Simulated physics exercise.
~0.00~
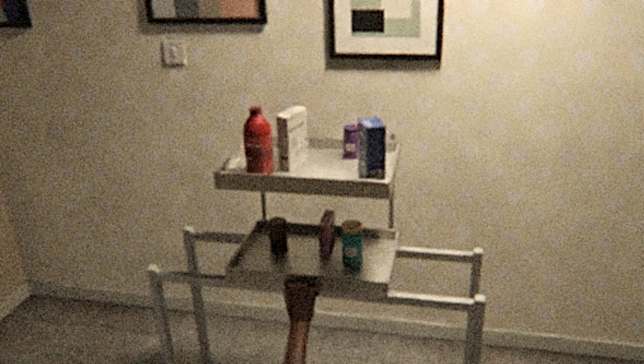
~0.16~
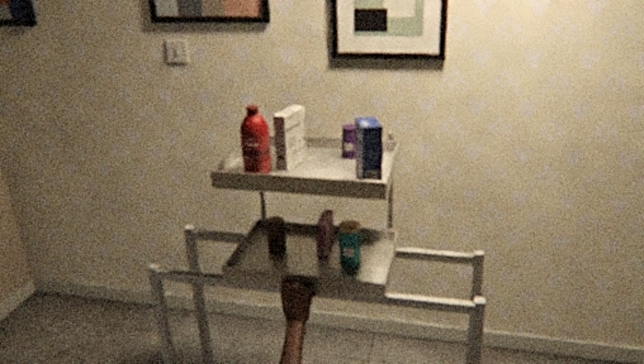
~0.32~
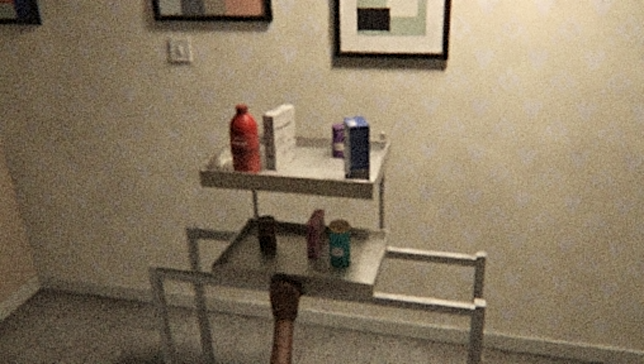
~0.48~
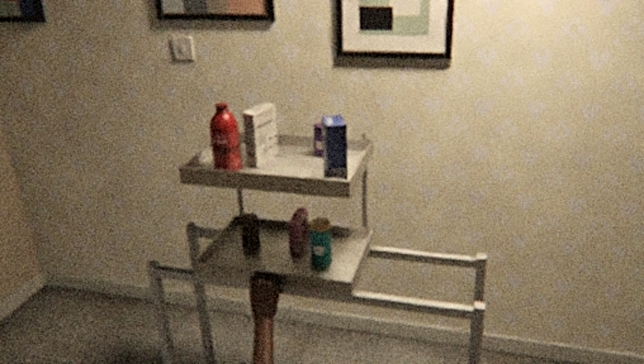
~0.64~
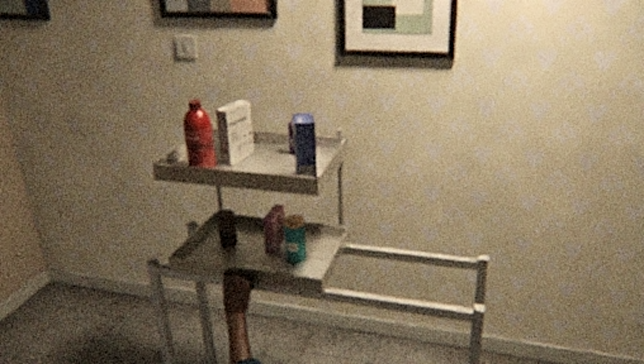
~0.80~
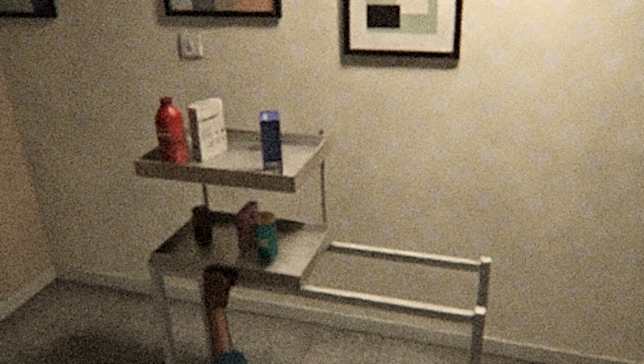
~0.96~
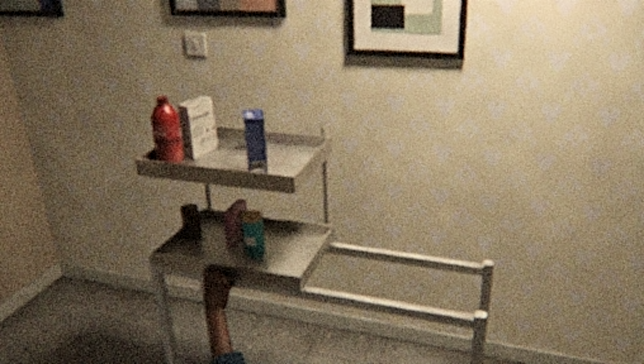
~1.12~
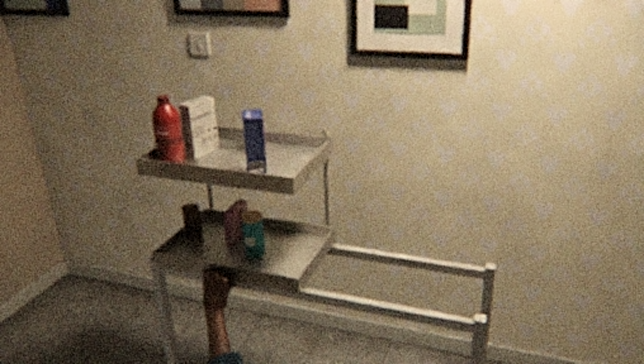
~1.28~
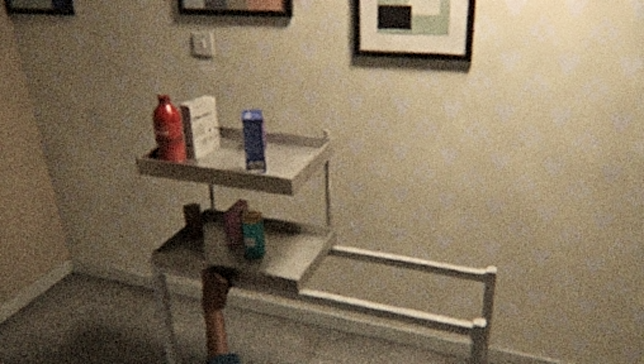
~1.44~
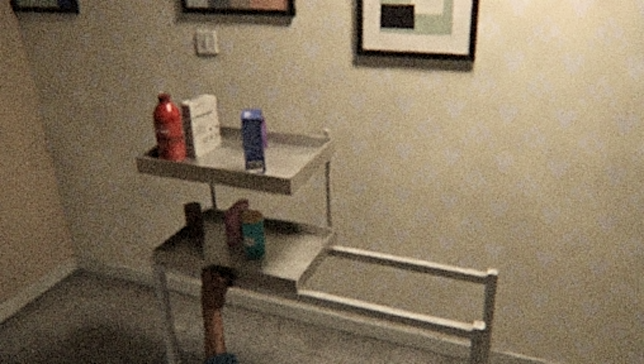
In a dim room, an arm pushes a two-tier tray of bottles, packets and jars left along rails until it stops, everything upright.
